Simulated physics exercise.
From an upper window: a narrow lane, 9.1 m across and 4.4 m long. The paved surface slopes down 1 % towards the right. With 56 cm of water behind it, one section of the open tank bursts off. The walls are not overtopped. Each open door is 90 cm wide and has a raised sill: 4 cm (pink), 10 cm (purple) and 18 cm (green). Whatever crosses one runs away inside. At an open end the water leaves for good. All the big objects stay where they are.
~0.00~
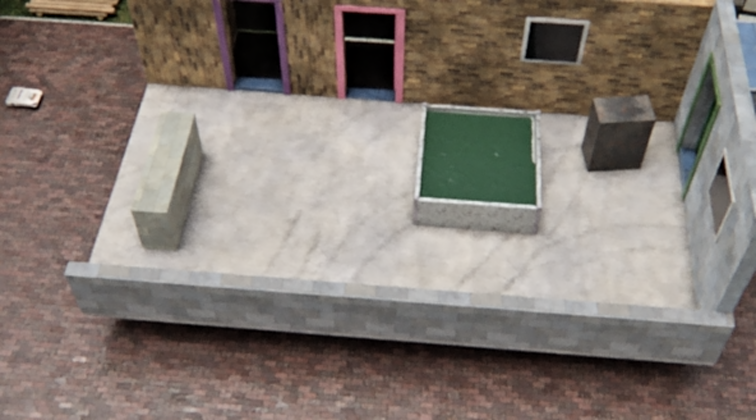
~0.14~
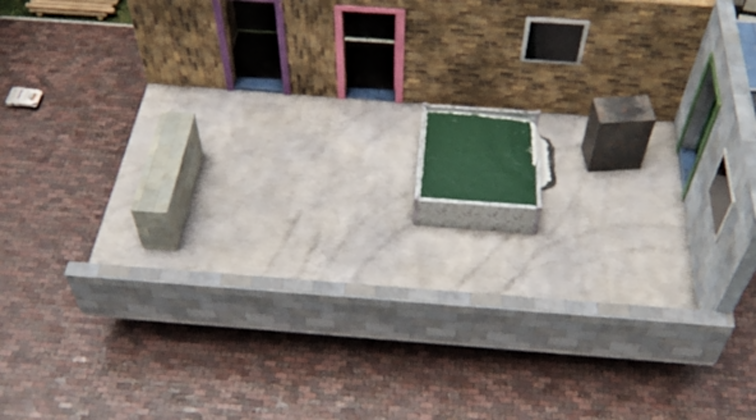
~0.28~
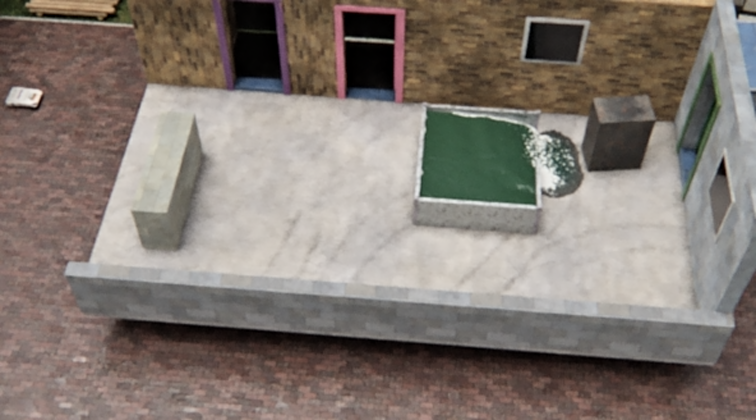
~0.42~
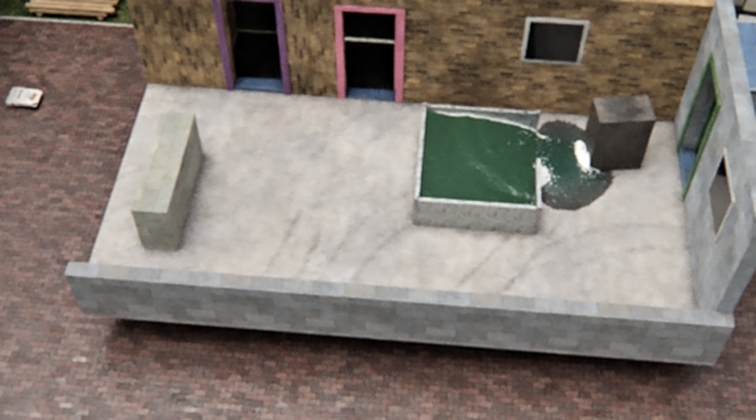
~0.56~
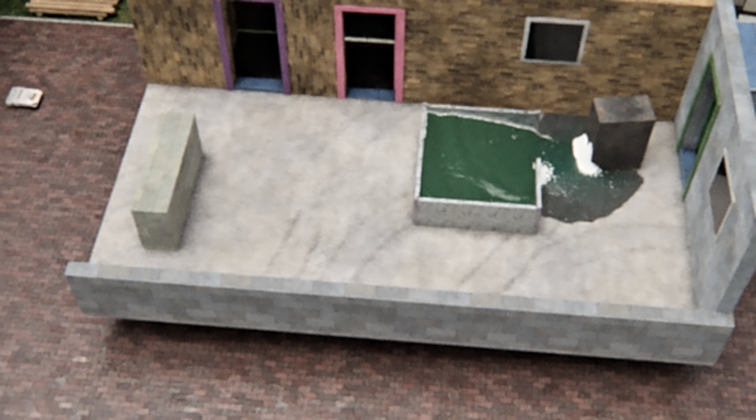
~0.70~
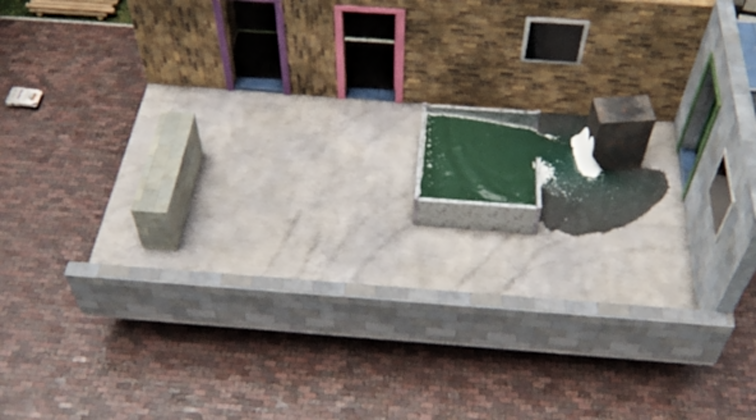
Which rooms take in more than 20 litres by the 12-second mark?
The water let in: At the pink door it stays under the limit; at the purple door it does not reach the limit; at the green door it does not reach the limit.
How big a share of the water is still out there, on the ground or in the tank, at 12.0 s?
Some 94 per cent remains.
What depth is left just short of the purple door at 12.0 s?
Some 6.0 cm.
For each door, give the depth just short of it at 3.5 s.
Depths in cm: Pink 4, purple 0, green 12.
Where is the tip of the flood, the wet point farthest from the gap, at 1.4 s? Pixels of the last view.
At about (686, 259).
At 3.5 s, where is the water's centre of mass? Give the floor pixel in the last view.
Near (553, 198).
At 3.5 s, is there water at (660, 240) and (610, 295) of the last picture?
In that order: Flooded, flooded.
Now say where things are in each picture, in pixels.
In the first frame, the open tank at (479, 157) is whole and still, 56 cm deep.
In the second frame, water pours out at (533, 153) and has run 0.6 m, to (543, 186); deepest outside 27 cm, 56 cm at the open tank's back.
In the third frame, the front is at (575, 183), 0.8 m from the gap at (533, 154); 0.8 m2 of floor is under water; 56 cm left at the back of the open tank.
In the fourth frame, the front is at (607, 177), 1.3 m from the gap at (533, 155); 1.5 m2 of floor is under water; 56 cm left at the back of the open tank.
In the fifth frame, the front is at (633, 185), 1.7 m from the gap at (533, 155); 2.2 m2 of floor is under water; 55 cm left at the back of the open tank.
In the sixth frame, water pours out at (533, 155) and has run 2.2 m, to (662, 184); deepest outside 74 cm, 48 cm at the open tank's back.
After 1.4 s water covers 15 % of the floor and is deepest (46 cm) near (578, 156); pink door not reached, purple door not reached, green door 8 cm at the sill, 0 L in.
After 2.2 s water covers 25 % of the floor and is deepest (36 cm) near (578, 156); pink door not reached, purple door not reached, green door 20 cm at the sill, 0 L in.
After 3.5 s water covers 30 % of the floor and is deepest (31 cm) near (695, 339); pink door 4 cm at the sill, 0 L in, purple door not reached, green door 12 cm at the sill, 3 L in.
After 7.0 s water covers 75 % of the floor and is deepest (16 cm) near (683, 338); pink door 3 cm at the sill, 0 L in, purple door 2 cm at the sill, 0 L in, green door 9 cm at the sill, 3 L in.
After 12.0 s water covers 90 % of the floor and is deepest (10 cm) near (669, 125); pink door 3 cm at the sill, 0 L in, purple door 6 cm at the sill, 0 L in, green door 7 cm at the sill, 3 L in.
